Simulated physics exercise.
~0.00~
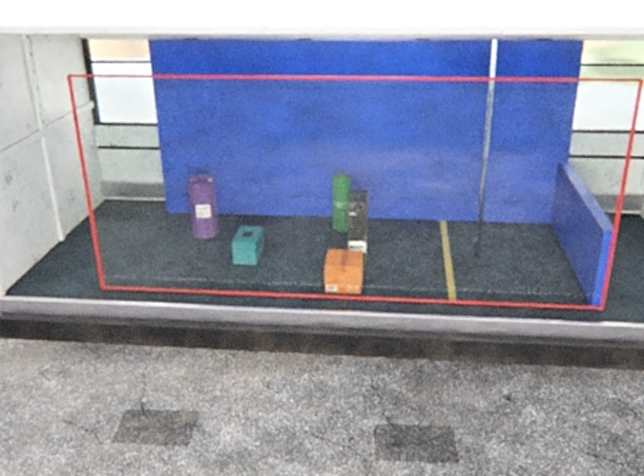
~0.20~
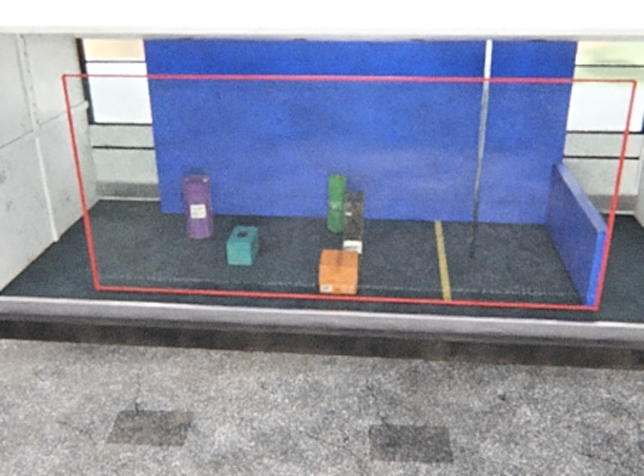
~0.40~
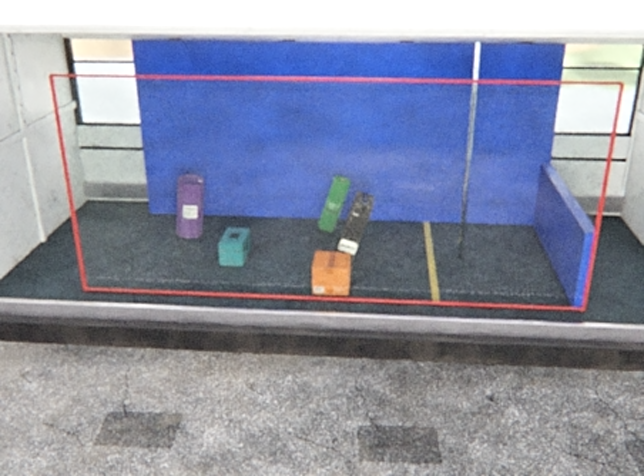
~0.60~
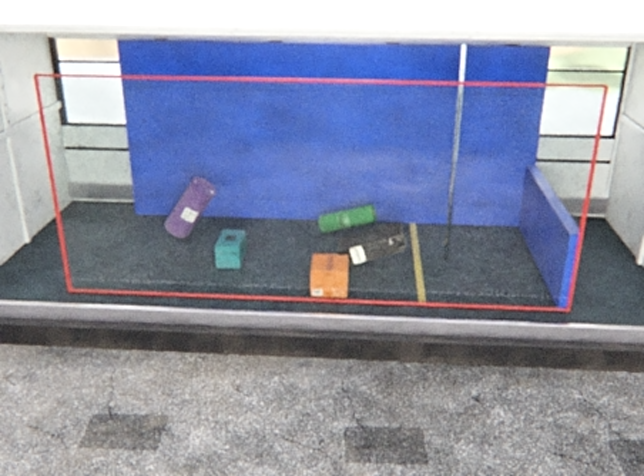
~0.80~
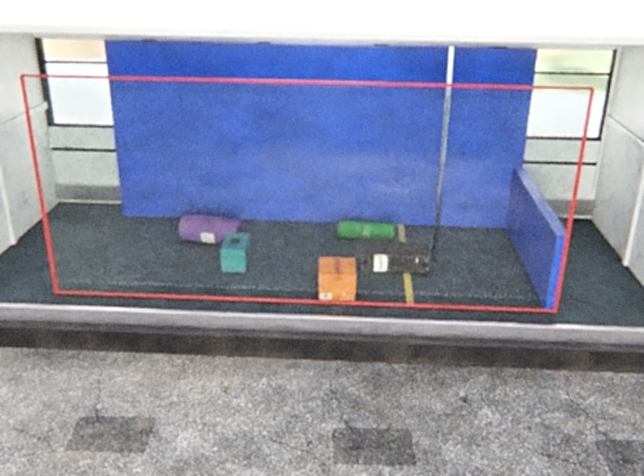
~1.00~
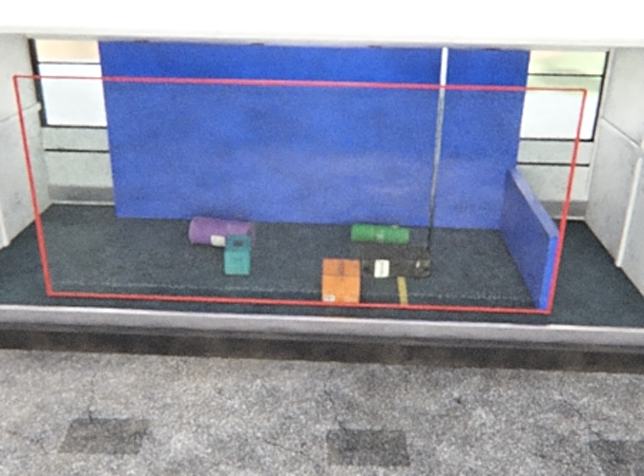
A dark-floored bay with a blue back wall, outlined in red, is seen from the front and slightly above as the view pans gently right. A purple drum and a teal box stand on the left, with a green roll, a black tall box and an orange carton near the middle, left of a yellow line. The green roll and black box lean right and topple onto their sides, and the purple drum then tips over too. The fallen things shift right, while the carton and teal box stay upright and slide slightly. All five end short of the line.
